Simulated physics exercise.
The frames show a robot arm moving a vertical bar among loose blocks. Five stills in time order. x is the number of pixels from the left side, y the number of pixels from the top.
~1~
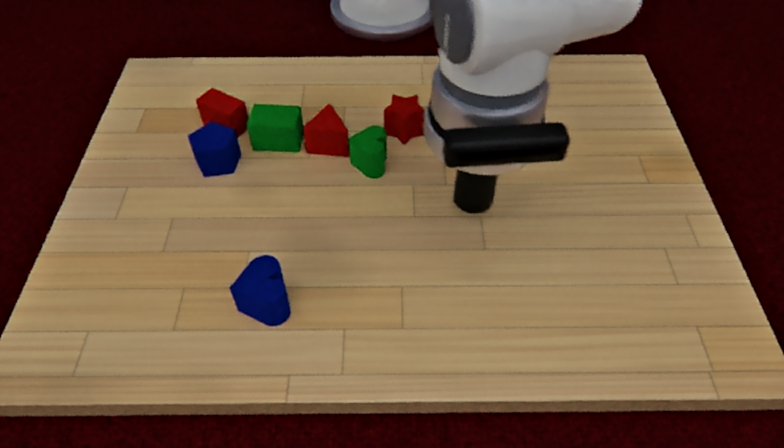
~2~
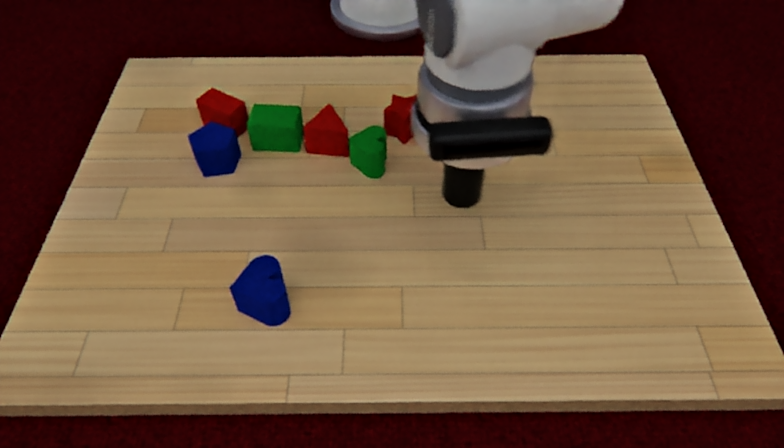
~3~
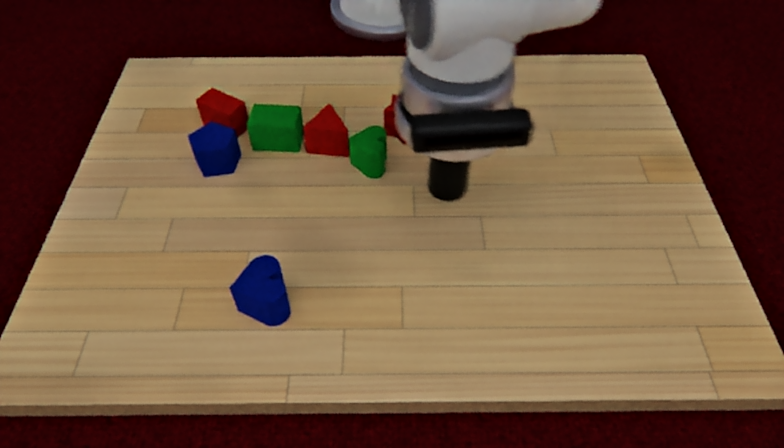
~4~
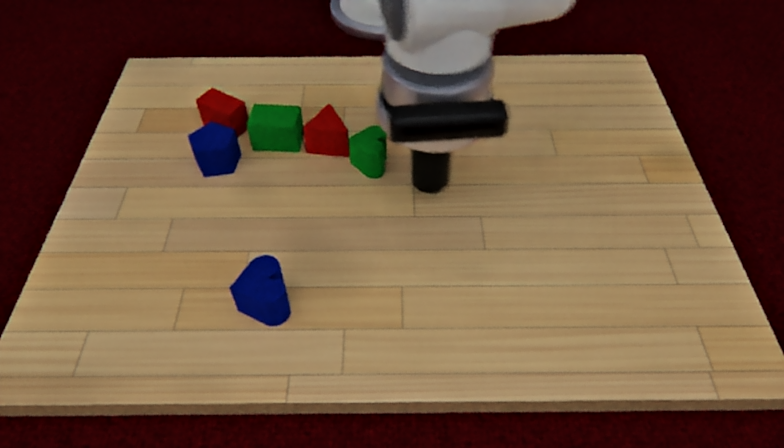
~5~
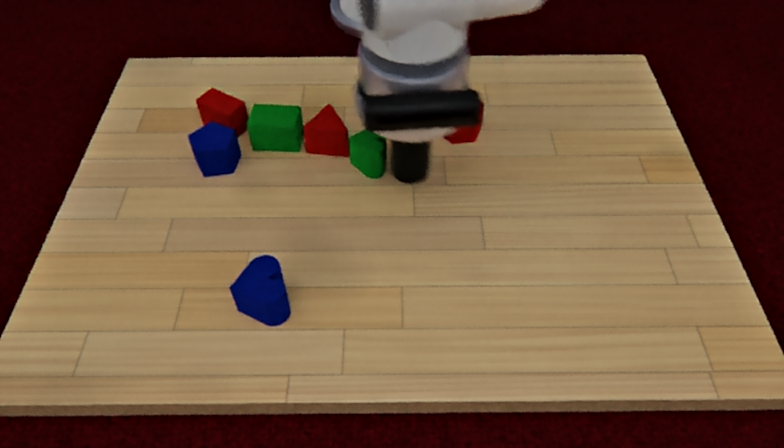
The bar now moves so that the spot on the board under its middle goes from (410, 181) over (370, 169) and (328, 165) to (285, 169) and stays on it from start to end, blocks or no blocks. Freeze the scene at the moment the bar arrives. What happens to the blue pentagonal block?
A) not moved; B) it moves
Correct choice: A.
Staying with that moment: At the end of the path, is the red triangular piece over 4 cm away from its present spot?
Answer: No.
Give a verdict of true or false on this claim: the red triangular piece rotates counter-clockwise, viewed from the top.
This is true.
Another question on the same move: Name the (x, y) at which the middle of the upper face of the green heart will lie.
In the picture, it is at (336, 118).
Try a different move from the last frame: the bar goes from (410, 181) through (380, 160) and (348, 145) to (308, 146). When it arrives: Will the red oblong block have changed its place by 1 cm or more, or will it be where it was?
It moves.
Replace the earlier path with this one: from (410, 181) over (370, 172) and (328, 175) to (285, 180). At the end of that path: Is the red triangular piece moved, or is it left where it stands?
It is carried off its spot.
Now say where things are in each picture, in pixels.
In the first frame, tip of the bar (473, 200), middles of tops, blue pentagonal block (211, 136), red triangular piece (327, 120), green heart (370, 138).
In the second frame, bar (462, 194), nothing pushed.
In the third frame, bar (447, 188), nothing pushed.
In the fourth frame, bar (430, 180), nothing pushed.
In the fifth frame, bar (410, 171), blue pentagonal block (211, 136), red triangular piece (327, 120), green heart (370, 138).
What follows on the original path. One third of the way, bar (369, 159); red triangular piece (317, 111), turned 25° anticlockwise; green heart (349, 127), turned 45° clockwise.
Two thirds of the way, bar (327, 155); red triangular piece (315, 105), turned 50° anticlockwise; green heart (336, 118), turned 95° clockwise.
At the end, bar (284, 159); blue pentagonal block unmoved; red triangular piece (315, 105), turned 50° anticlockwise; green heart (336, 118), turned 95° clockwise.
